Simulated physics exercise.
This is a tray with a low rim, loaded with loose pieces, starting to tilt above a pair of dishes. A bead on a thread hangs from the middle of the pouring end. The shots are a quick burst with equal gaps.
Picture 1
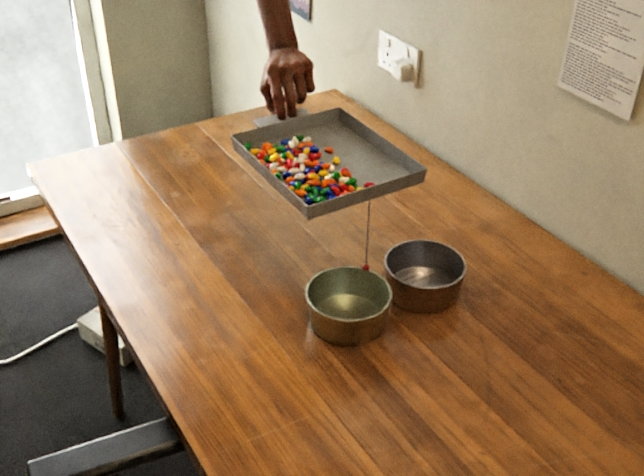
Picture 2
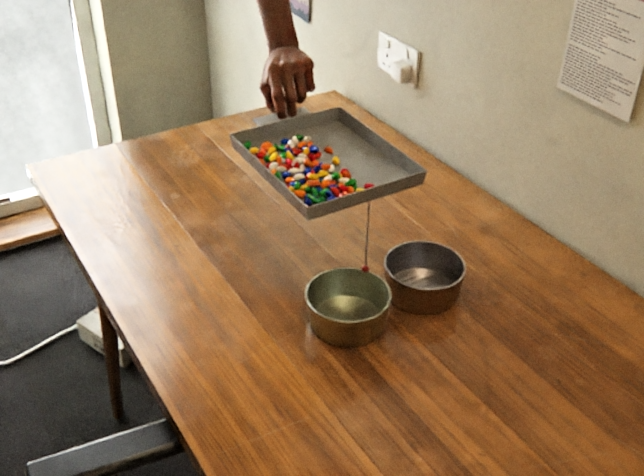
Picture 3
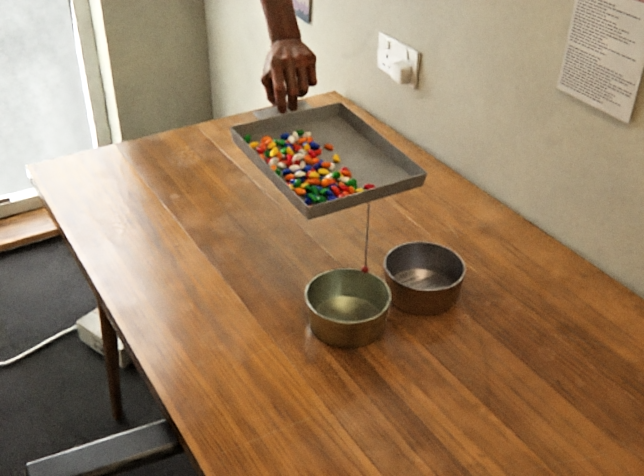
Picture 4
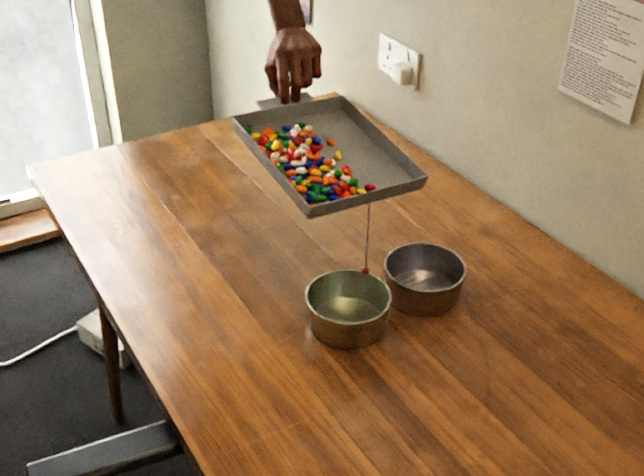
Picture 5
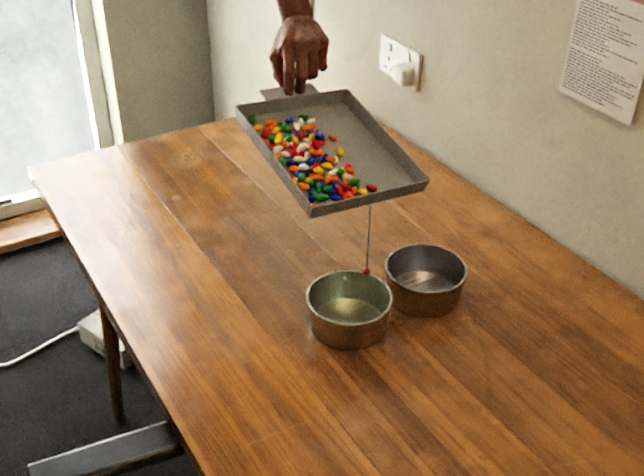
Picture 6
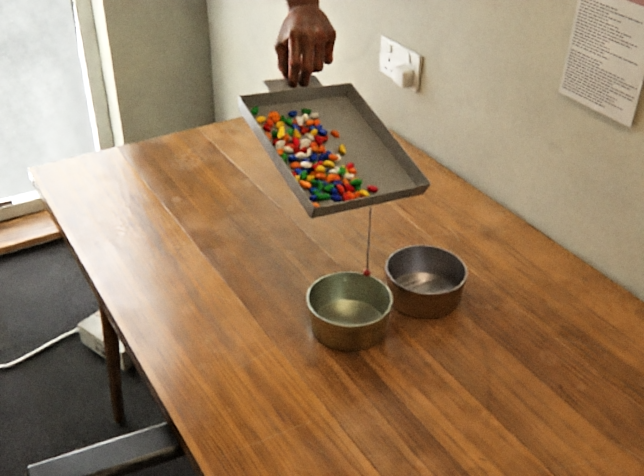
The clip shows a hand holding a low-rimmed tray of colourful jelly beans above two metal dishes on a wooden table, a bead hanging on a thread beneath, as the hand gradually raises the tray's far end, slightly steepening its tilt.
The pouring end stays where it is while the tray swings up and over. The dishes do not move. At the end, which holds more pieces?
The right one ends fuller.
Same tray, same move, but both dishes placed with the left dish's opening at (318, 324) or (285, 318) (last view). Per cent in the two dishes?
In turn 60 and 20 in a hundred.
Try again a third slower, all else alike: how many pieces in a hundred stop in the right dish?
It comes to 50 per cent or so.
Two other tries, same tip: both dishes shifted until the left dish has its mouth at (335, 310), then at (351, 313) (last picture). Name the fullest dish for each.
The first try: The right-hand dish. The second: Right.
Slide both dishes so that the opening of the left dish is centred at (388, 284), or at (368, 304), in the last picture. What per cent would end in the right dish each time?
First some 10, then 60 per cent.
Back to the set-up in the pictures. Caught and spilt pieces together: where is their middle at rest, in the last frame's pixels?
Near (421, 302).
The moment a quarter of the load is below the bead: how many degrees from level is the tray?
Around 100° of tilt.
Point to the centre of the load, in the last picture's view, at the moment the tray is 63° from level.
At about (374, 177).
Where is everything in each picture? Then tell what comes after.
The first picture shows corners of the pouring end at (309, 205) and (425, 168), level; middle of the load at (308, 171), jelly beans; left dish at (372, 328); right dish at (449, 296); bead on its thread at (366, 267).
The second picture shows corners of the pouring end at (308, 206) and (424, 170), level; middle of the load at (308, 172).
The third picture shows corners of the pouring end at (309, 206) and (425, 172), tipped barely, lowest at the right corner; middle of the load at (308, 169).
The fourth picture shows corners of the pouring end at (311, 206) and (426, 175), tipped a little, lowest at the right corner; middle of the load at (309, 165).
The fifth picture shows corners of the pouring end at (313, 206) and (428, 179), tipped a little, lowest at the right corner; middle of the load at (312, 161).
The sixth picture shows corners of the pouring end at (315, 206) and (429, 182), tipped clearly, lowest at the right corner; middle of the load at (314, 158); left dish at (373, 333); right dish at (450, 301).
Soon after the last picture, tray tipped steeply; nearly all on the tray; a stray few in the air.
A little later, tray tipped past a quarter turn; about two thirds on the tray; a stray few in the left dish; a small part in the right dish; a stray few outside both; a small part in the air.
Later still, tray tipped past a quarter turn; a small part in the left dish; about two thirds in the right dish; about a quarter outside both.
At rest, tray tipped past a quarter turn; a small part in the left dish; about two thirds in the right dish; about a quarter outside both.
